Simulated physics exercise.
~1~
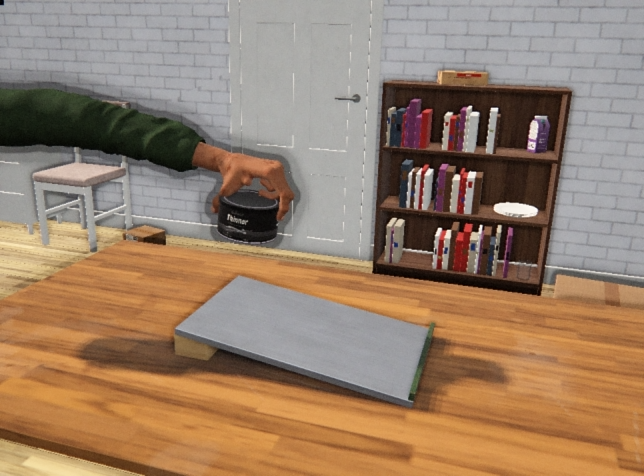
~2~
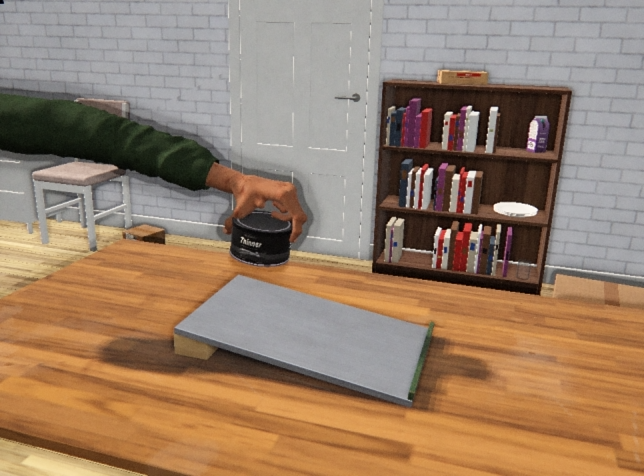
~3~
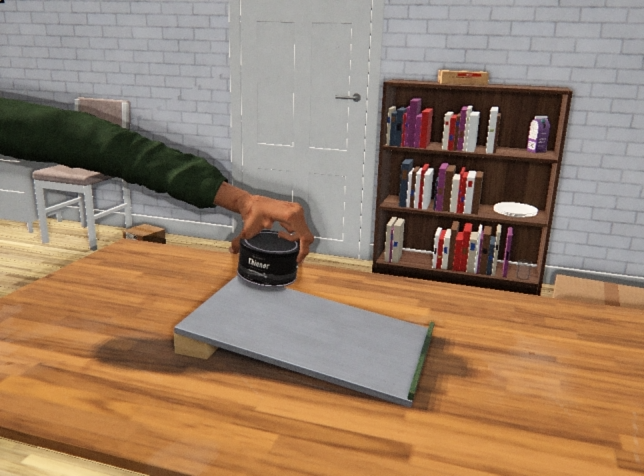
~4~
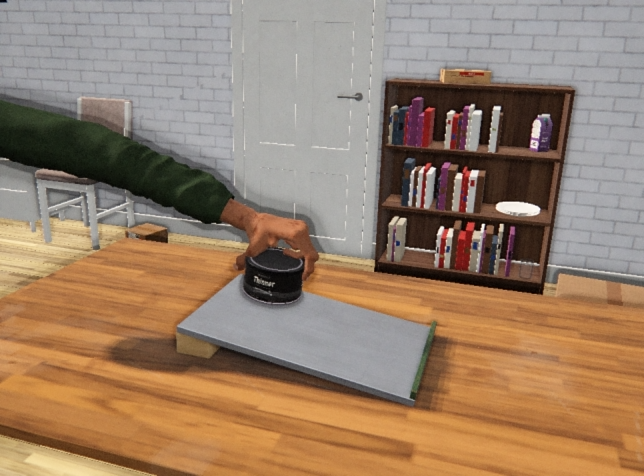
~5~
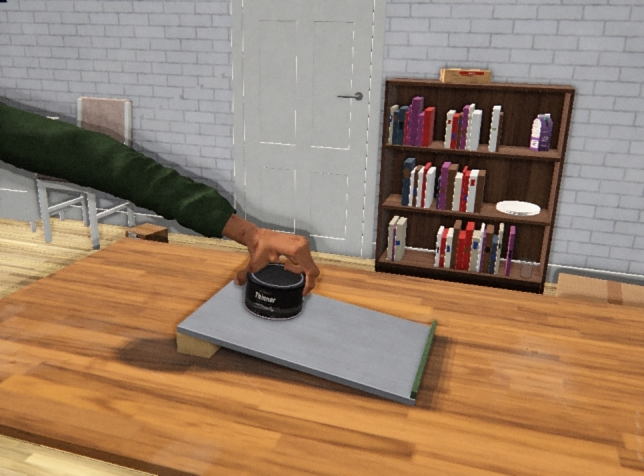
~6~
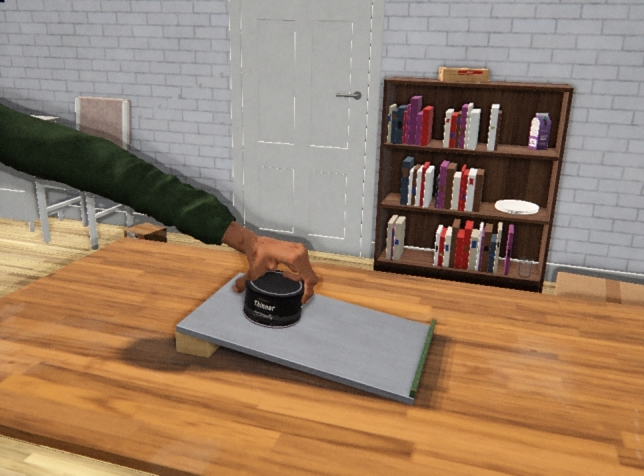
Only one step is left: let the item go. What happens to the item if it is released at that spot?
It never moves.
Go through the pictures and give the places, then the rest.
Coming down; black tub (249, 216), in the first picture.
Coming down; black tub (262, 238), in the second picture.
Coming down; black tub (269, 258), in the third picture.
Coming down; black tub (274, 275), in the fourth picture.
Coming down; black tub (275, 291), in the fifth picture.
Set down, still held; black tub (274, 298), in the sixth picture.
Then, 0.30 s past the last view, nothing moves.
Then, 0.70 s past the last view, black tub resting near (275, 298).
Finally, it is still in place. Final places as the last picture's camera would see them, black tub near (275, 298). The black tub keeps its place.
